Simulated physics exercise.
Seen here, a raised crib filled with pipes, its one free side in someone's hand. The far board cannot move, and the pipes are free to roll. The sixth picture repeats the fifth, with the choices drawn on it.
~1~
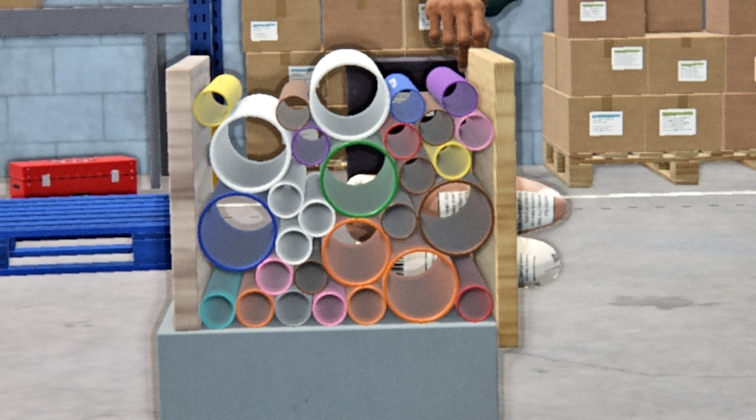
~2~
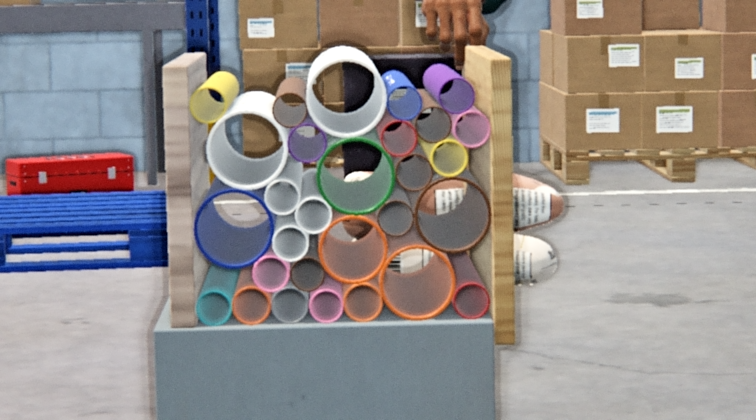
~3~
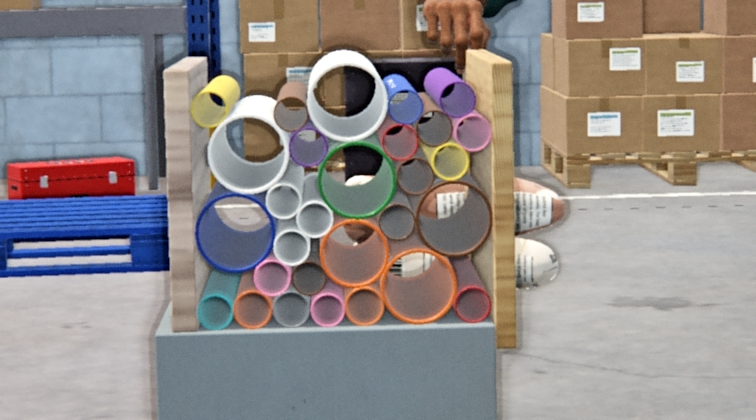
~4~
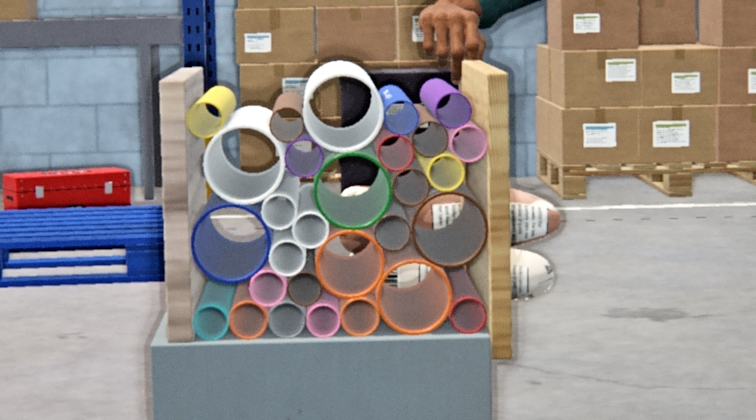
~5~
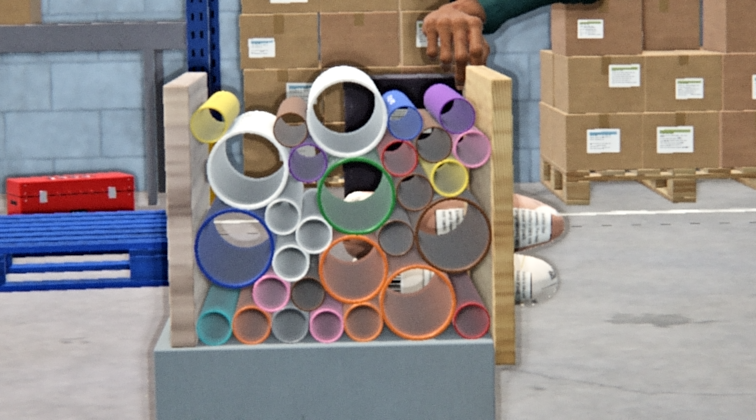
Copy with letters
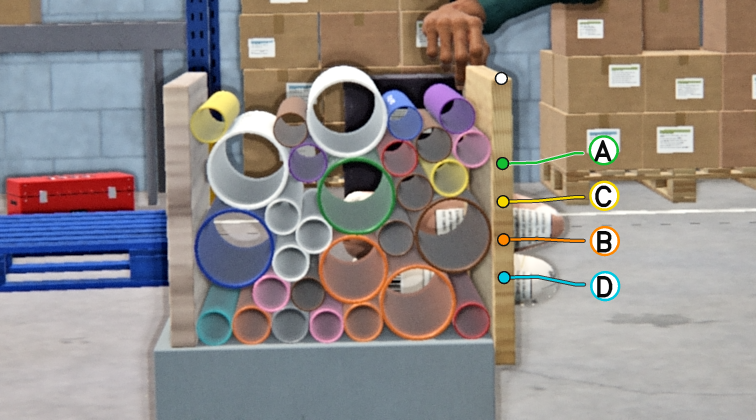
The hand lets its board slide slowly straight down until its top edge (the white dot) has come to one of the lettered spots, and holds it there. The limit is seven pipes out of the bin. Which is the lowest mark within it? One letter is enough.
Slide it to D.
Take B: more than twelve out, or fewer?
At B, fewer than twelve.
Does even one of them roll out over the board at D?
Yes.
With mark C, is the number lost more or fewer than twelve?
At C, fewer than twelve.
On the marked copy, A at (502, 164); B at (503, 240); C at (503, 202); D at (504, 278); the white dot at (501, 79).
With D. Early on, top of the board (492, 164).
Further on, top of the board (493, 262).
At the end, top of the board (493, 277), five out over the board.
As for the rest, A none out over the board; B five out over the board; C none out over the board.
